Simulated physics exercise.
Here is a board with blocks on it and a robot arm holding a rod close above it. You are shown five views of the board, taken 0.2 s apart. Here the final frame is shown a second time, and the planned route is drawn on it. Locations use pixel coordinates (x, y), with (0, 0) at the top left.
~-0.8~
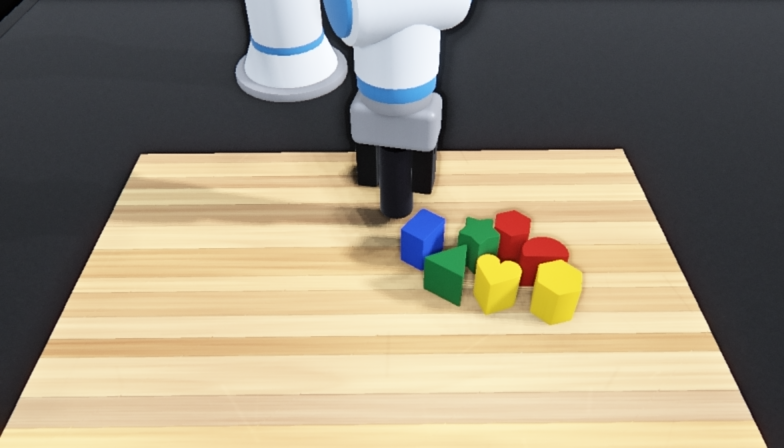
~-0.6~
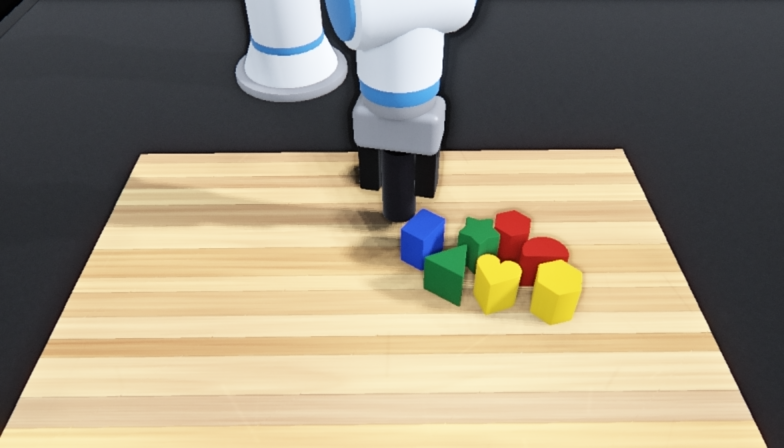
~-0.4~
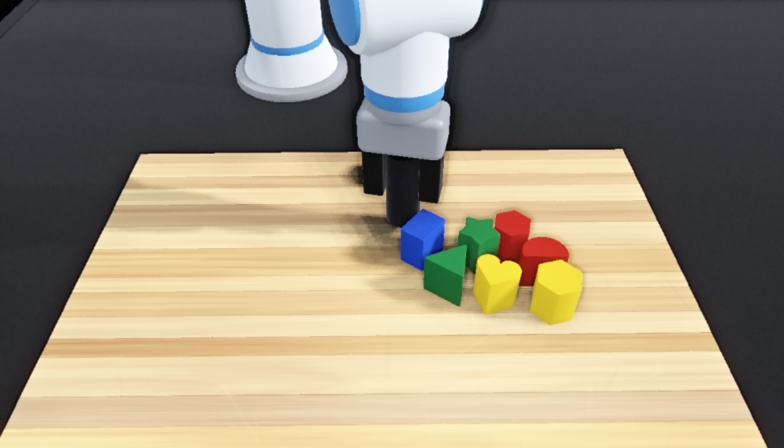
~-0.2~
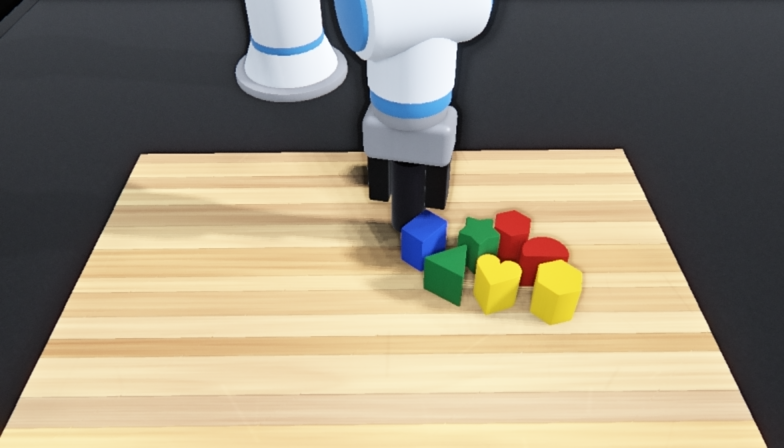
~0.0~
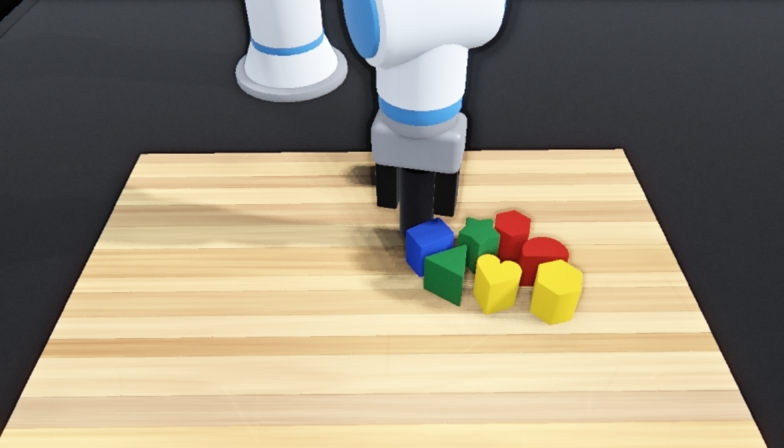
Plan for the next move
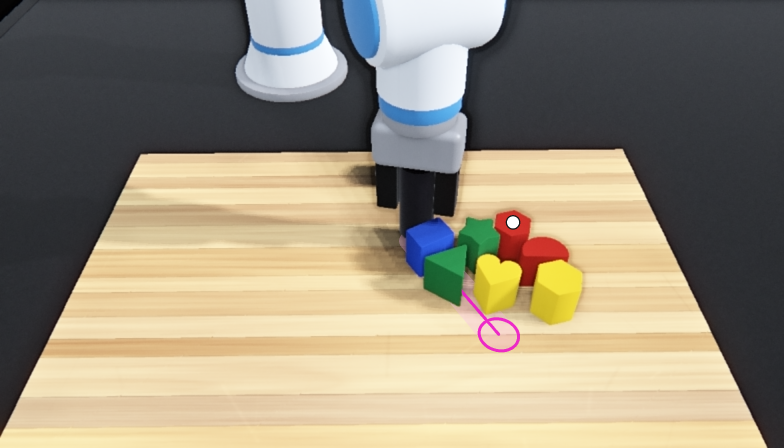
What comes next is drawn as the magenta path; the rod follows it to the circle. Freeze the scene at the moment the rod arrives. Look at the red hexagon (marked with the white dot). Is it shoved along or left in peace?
Answer: Unmoved.
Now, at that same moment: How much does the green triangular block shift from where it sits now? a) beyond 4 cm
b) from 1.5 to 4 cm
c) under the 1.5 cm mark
Answer: A.
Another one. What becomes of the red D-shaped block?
It will be resting on its spot.
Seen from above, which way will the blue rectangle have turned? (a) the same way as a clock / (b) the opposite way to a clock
a (the same way as a clock)
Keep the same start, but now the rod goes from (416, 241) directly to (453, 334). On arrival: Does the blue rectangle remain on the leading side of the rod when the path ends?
I expect so.
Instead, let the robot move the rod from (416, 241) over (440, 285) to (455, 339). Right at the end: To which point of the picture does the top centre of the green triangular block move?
In the picture, it is at (513, 351).
Drawn move, in a line from (416, 241) to (499, 334); the dot is on the red hexagon.
On the path given first. One third of the way, rod (443, 258); blue rectangle (454, 263), turned 20° clockwise; green triangular block (465, 284); yellow heart block (508, 274), turned 15° anticlockwise.
Two thirds of the way, rod (471, 289); blue rectangle (476, 297), turned 30° clockwise; green triangular block (481, 322), turned 25° clockwise; yellow heart block (516, 279), turned 35° anticlockwise.
At the end, rod (501, 323); blue rectangle (497, 334), turned 65° clockwise; green triangular block (484, 358), turned 55° clockwise; yellow heart block (541, 292), turned 105° anticlockwise; red hexagon still; red D-shaped block still.
